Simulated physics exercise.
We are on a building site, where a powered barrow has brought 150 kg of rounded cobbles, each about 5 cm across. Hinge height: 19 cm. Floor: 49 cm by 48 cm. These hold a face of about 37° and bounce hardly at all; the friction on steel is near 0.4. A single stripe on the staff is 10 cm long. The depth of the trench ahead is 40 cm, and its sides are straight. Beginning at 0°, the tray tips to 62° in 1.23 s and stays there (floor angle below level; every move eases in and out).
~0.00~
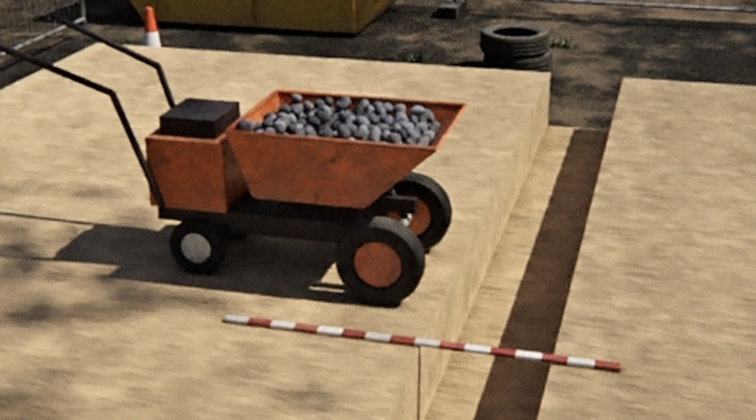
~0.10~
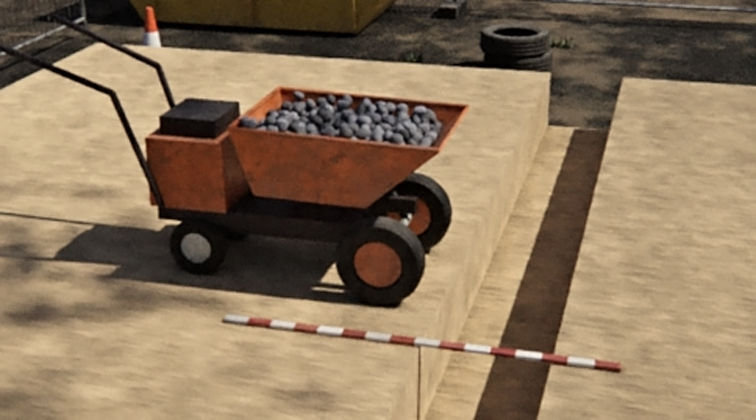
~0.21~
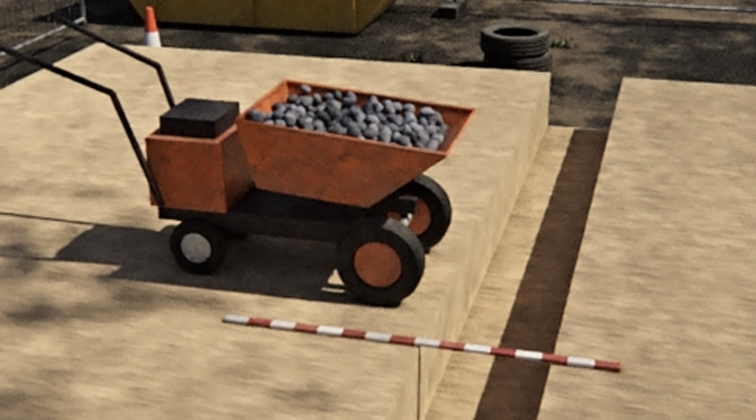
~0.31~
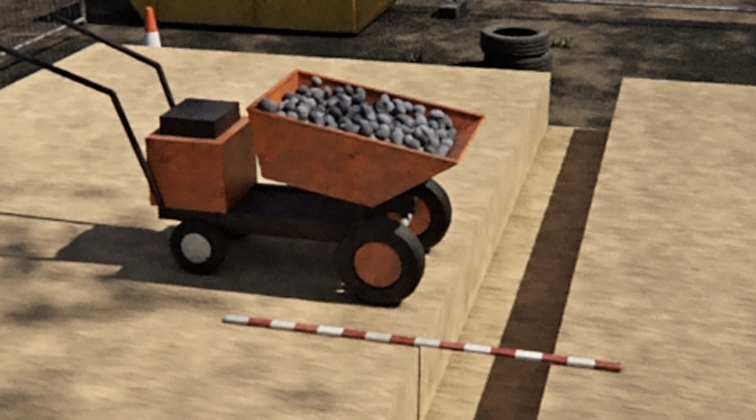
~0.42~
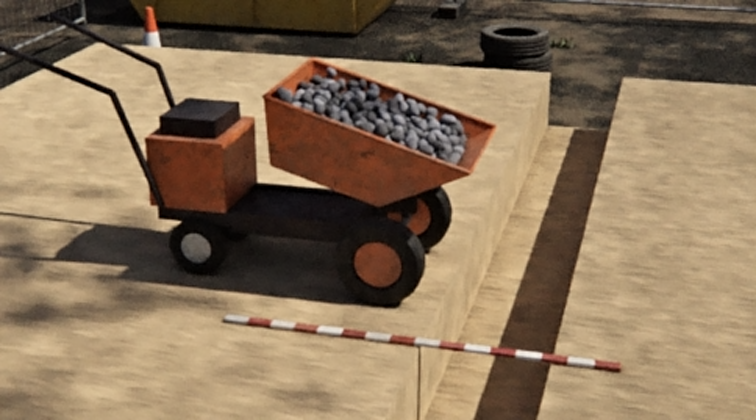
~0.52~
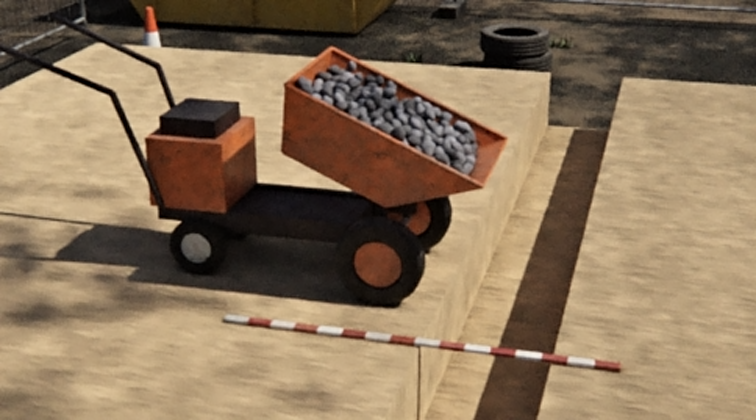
The orange tray of a powered barrow, heaped with rounded grey cobbles, rose at its left end and tilted steadily down to the right, while the wheels stayed still beside a trench.
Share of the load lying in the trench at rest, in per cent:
58 per cent.
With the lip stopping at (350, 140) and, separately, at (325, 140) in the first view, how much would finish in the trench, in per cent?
Roughly 100 percent for the first, and 95 percent for the second.
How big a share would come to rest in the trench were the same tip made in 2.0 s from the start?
Close to 65 percent, then.
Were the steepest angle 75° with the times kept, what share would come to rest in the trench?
It comes out at about 60 percent.
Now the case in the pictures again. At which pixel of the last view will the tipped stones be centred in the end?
Roughly (558, 349), I'd say.
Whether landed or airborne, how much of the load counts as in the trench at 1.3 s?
I'd put it near 20 per cent.
After 0.9 s the floor is at 52°; 100 % in the tray; the foremost stones are at (519, 219).
After 1.3 s the floor is at 62°; 68 % in the tray, 18 % in the trench, 13 % past the trench; the foremost stones are at (616, 298).
After 1.7 s the floor is at 62°; 33 % in the tray, 29 % in the trench, 38 % past the trench; the foremost stones are at (719, 329).
After 3.6 s the floor is at 62°; 0 % in the tray, 58 % in the trench, 42 % past the trench; the foremost stones are past the picture's edge.
